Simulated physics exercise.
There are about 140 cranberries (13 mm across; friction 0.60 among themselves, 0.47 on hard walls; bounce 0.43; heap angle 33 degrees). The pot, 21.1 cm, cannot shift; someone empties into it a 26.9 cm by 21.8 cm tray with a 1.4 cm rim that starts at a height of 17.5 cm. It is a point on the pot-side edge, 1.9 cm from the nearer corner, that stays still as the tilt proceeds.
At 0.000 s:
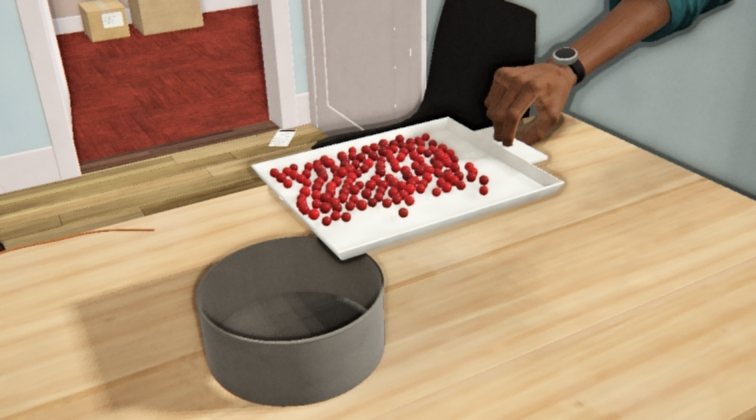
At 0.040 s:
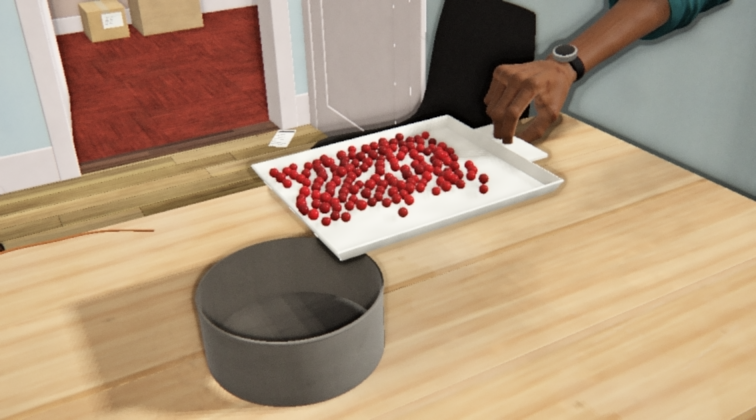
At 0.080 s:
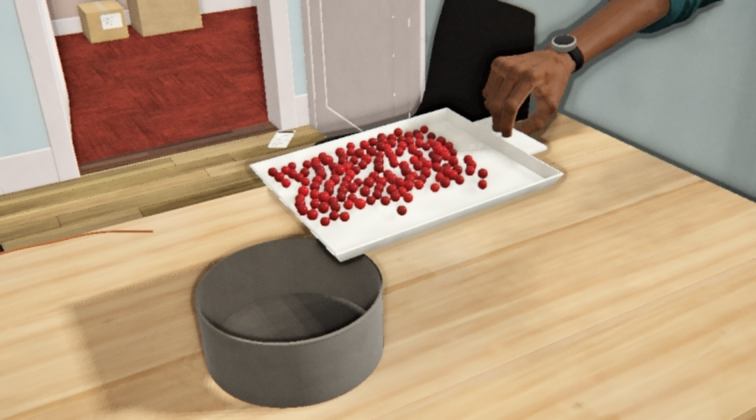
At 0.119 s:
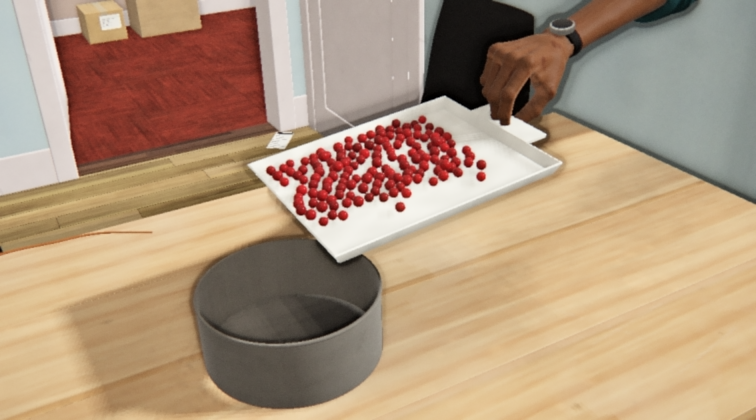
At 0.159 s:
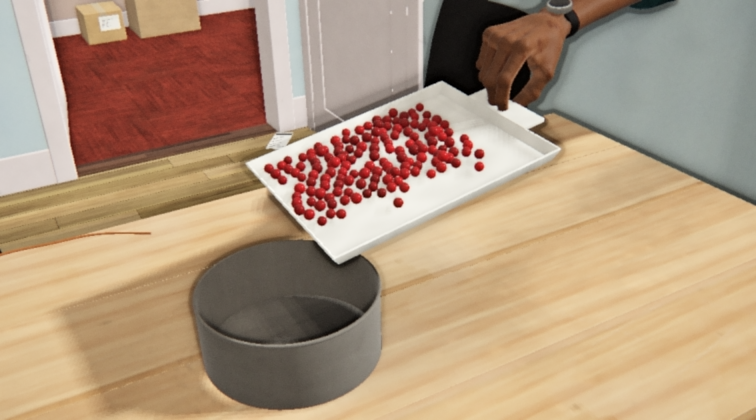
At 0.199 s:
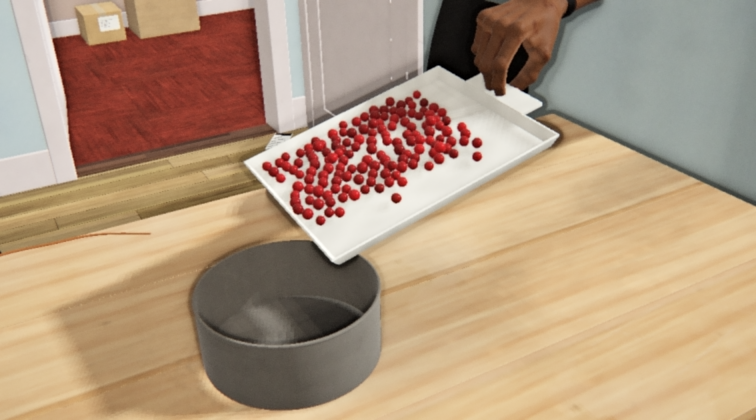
A white tray of red cranberries slowly tilts as a hand raises its far end.
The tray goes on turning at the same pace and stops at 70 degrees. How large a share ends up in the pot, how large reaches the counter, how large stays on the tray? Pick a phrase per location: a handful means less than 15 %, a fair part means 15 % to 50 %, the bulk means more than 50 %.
Pot: The bulk, counter: A fair part, tray: A handful.
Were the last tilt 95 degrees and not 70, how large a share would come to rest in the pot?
Result: Close to 55 %.
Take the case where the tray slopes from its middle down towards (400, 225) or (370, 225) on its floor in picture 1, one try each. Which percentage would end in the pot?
Estimate: Some 0 % and some 10 % respectively.
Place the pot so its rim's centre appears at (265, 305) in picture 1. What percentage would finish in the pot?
Something like 85 per cent would settle in it.
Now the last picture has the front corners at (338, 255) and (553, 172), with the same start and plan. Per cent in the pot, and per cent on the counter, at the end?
Per cent by place - pot 0, counter 100.
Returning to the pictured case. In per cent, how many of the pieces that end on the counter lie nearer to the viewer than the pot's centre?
90 %.
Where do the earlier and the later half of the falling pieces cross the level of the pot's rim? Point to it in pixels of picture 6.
First half close to (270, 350), second half close to (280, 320).
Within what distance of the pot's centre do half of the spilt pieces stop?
20 cm.
After 0.46 s, tilt 42 degrees; the tray holds 100 %, the pot 0 %.
After 0.64 s, tilt 61 degrees; the tray holds 90 %, the pot 0 %.
After 0.93 s, tilt 70 degrees; the tray holds 15 %, the pot 35 %.
By 1.8 s all is still; pot 60 %, counter 40 %, tray 0 %.
